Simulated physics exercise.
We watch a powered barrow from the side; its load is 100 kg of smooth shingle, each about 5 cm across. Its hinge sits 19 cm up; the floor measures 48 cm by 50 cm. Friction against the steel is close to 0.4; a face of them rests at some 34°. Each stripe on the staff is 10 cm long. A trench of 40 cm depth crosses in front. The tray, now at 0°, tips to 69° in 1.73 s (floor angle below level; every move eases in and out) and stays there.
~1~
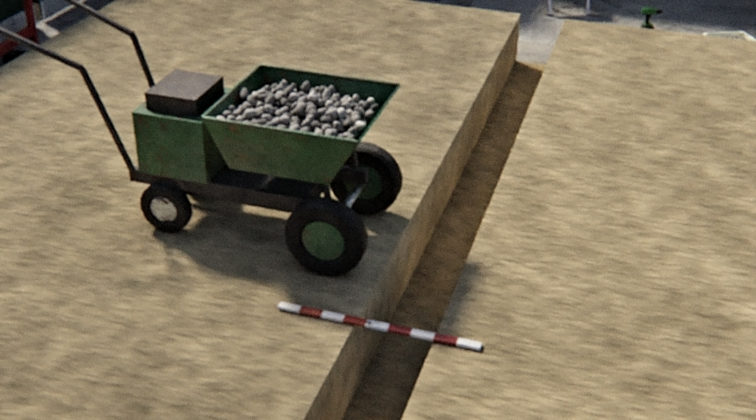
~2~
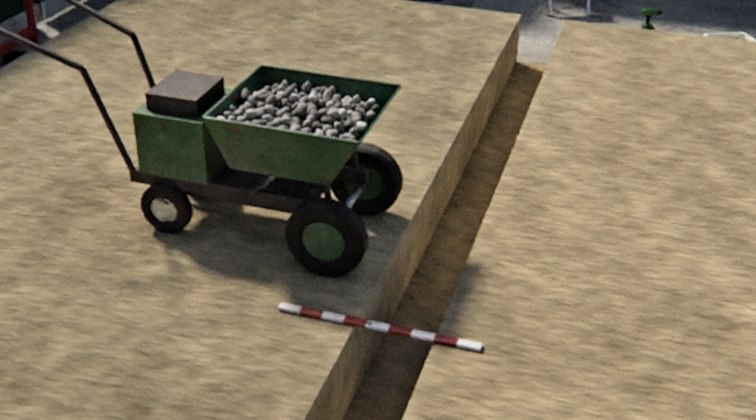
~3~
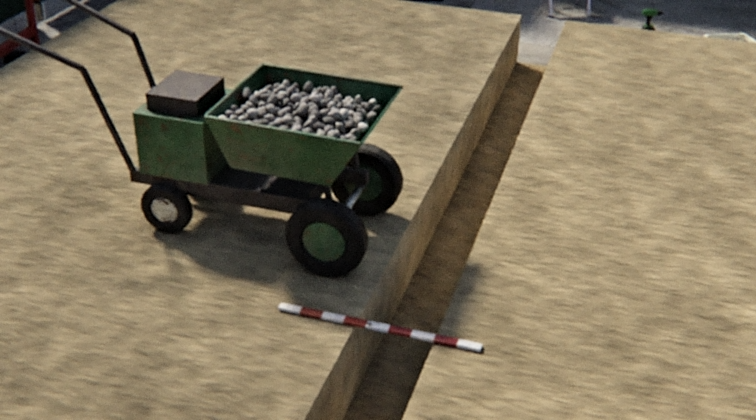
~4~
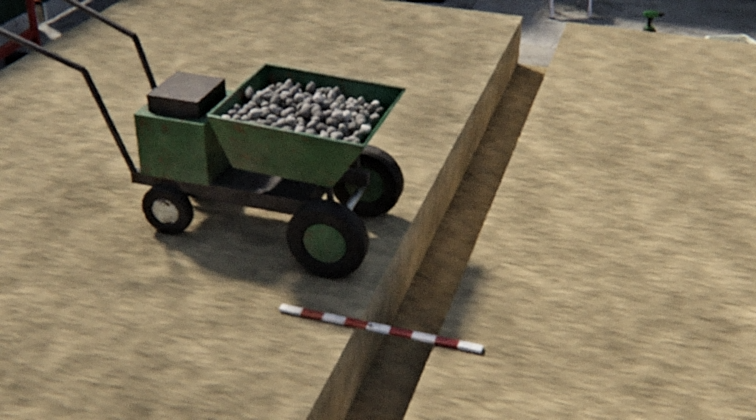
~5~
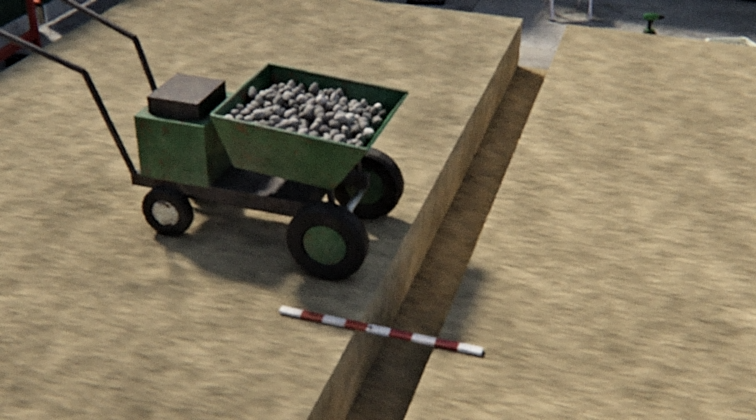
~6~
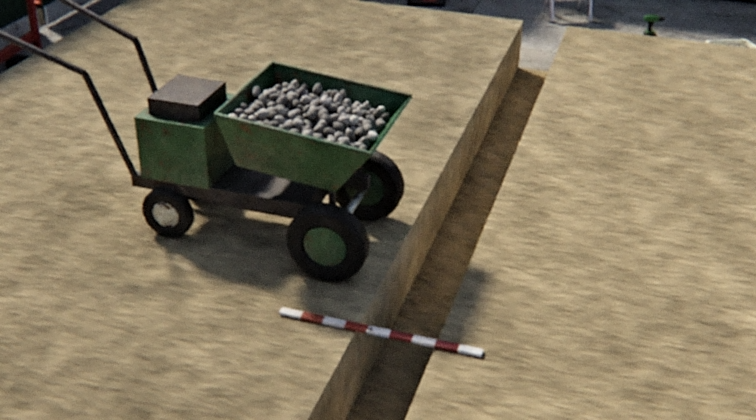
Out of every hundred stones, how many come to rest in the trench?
Close to 38 in a hundred.
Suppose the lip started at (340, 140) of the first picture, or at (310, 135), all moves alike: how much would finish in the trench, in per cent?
Near 60 per cent from the first place, 90 from the second.
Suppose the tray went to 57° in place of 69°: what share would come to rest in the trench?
Then about 15 per cent.
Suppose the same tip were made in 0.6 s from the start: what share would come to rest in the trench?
In that case some 20 per cent.
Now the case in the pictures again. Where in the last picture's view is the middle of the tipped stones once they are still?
Around (492, 269).
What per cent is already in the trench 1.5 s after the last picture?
Some 0 per cent.
Then, 1.0 s after the last picture the floor is at 58°, 98 % in the tray, 1 % in the trench; the foremost stones are at (469, 209).
Then, 1.5 s after the last picture the floor is at 69°, 51 % in the tray, 2 % in the trench, 47 % past the trench; the foremost stones are at (590, 302).
Then, 1.9 s after the last picture the floor is at 69°, 29 % in the tray, 7 % in the trench, 64 % past the trench; the foremost stones are at (654, 314).
Then, 3.8 s after the last picture the floor is at 69°, 0 % in the tray, 38 % in the trench, 62 % past the trench; the foremost stones are at (679, 321).
